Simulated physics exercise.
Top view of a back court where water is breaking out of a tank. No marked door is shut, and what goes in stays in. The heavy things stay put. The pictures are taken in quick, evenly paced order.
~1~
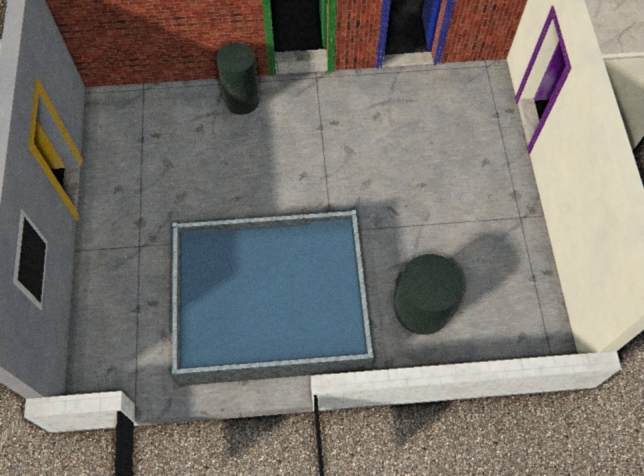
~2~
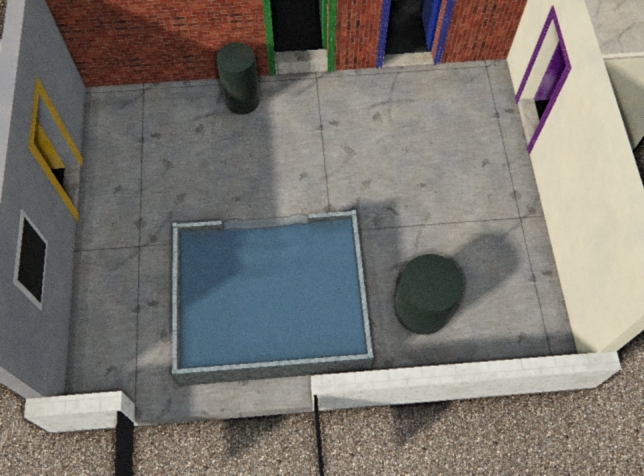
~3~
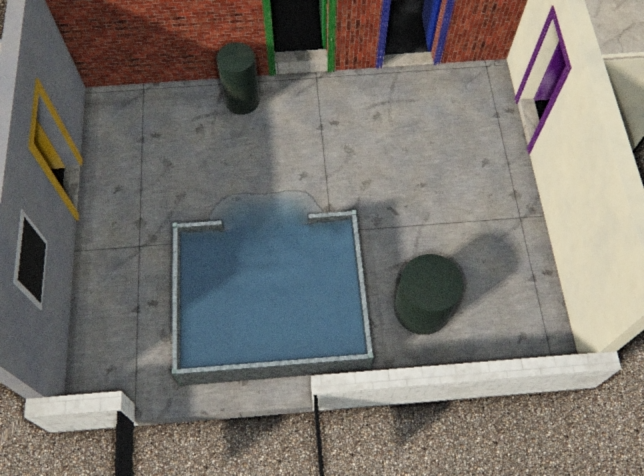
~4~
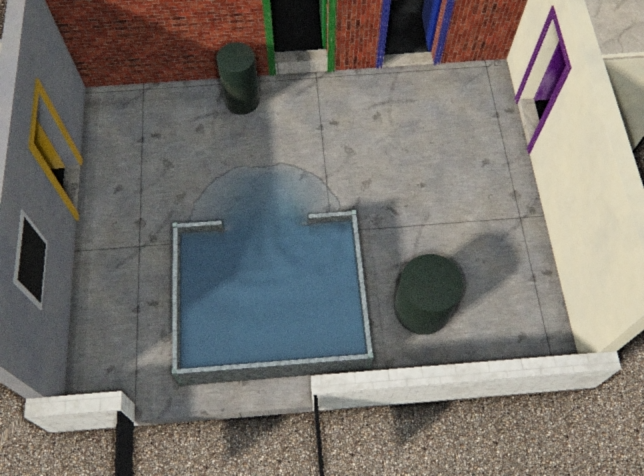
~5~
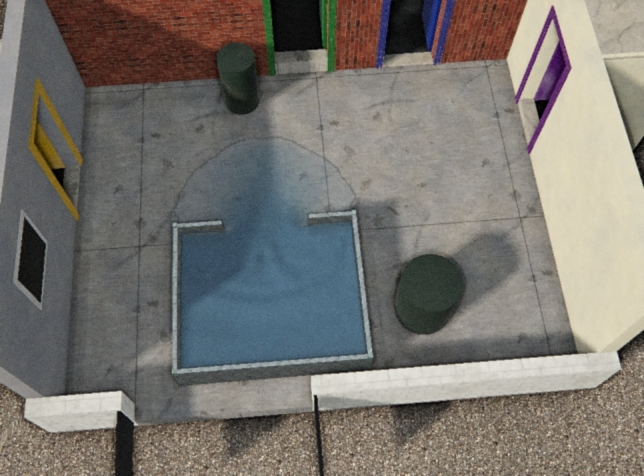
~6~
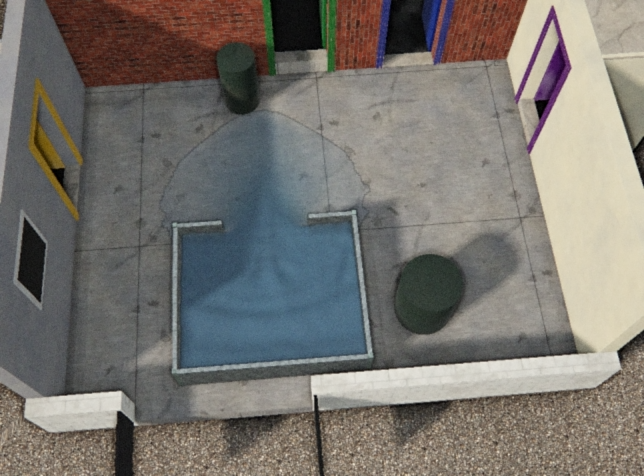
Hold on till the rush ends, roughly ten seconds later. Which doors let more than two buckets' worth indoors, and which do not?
My prediction: Purple door: Not over the line on that one, blue door: Over the line on that one, yellow door: Over the line on that one, green door: Not over the line on that one.
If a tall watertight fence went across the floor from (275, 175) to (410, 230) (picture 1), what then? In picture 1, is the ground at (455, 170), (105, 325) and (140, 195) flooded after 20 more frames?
Results in sequence: Bone-dry / bone-dry / swamped.
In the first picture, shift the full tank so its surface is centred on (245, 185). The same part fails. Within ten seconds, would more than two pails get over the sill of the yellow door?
Yellow exceeds the threshold.
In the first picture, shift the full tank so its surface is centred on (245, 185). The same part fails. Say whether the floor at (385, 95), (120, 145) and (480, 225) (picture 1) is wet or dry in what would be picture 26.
Check in sequence: Soaked through, soaked through, still parched.
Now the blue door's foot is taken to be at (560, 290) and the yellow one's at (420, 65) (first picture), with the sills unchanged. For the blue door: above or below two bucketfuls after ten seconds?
Note: Blue does not reach the limit.
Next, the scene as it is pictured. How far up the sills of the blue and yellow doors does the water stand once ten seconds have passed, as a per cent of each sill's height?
Roughly 140 % and 200 %, respectively.
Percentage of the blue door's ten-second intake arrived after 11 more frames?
That share would be near 0 %.
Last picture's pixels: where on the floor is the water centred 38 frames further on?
I'd put it at around (278, 202).
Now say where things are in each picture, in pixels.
In the first picture, still water in the open tank at (269, 290).
In the second picture, the front is at a hidden place, out from the gap on the open tank's far side.
In the third picture, the front is at (214, 220), out from the gap on the open tank's far side.
In the fourth picture, water pours out on the open tank's far side and has run to (239, 172).
In the fifth picture, the front is at (245, 144), out from the gap on the open tank's far side.
In the sixth picture, the front is at (248, 117), out from the gap on the open tank's far side.
A moment on, water covers 25 % of the floor; the purple door not reached, the blue door not reached, the yellow door not reached, the green door wet at the sill, nothing in.
Next, water covers 35 % of the floor; the purple door not reached, the blue door wet at the sill, nothing in, the yellow door not reached, the green door wet at the sill, nothing in.
Then, water covers 50 % of the floor; the purple door wet at the sill, nothing in, the blue door under two buckets in, the yellow door under two buckets in, the green door wet at the sill, nothing in.
Later, water covers 85 % of the floor; the purple door wet at the sill, nothing in, the blue door over two buckets in, the yellow door over two buckets in, the green door wet at the sill, nothing in.
In the end, water covers 95 % of the floor; the purple door wet at the sill, nothing in, the blue door over two buckets in, the yellow door far over two buckets in, the green door wet at the sill, nothing in.
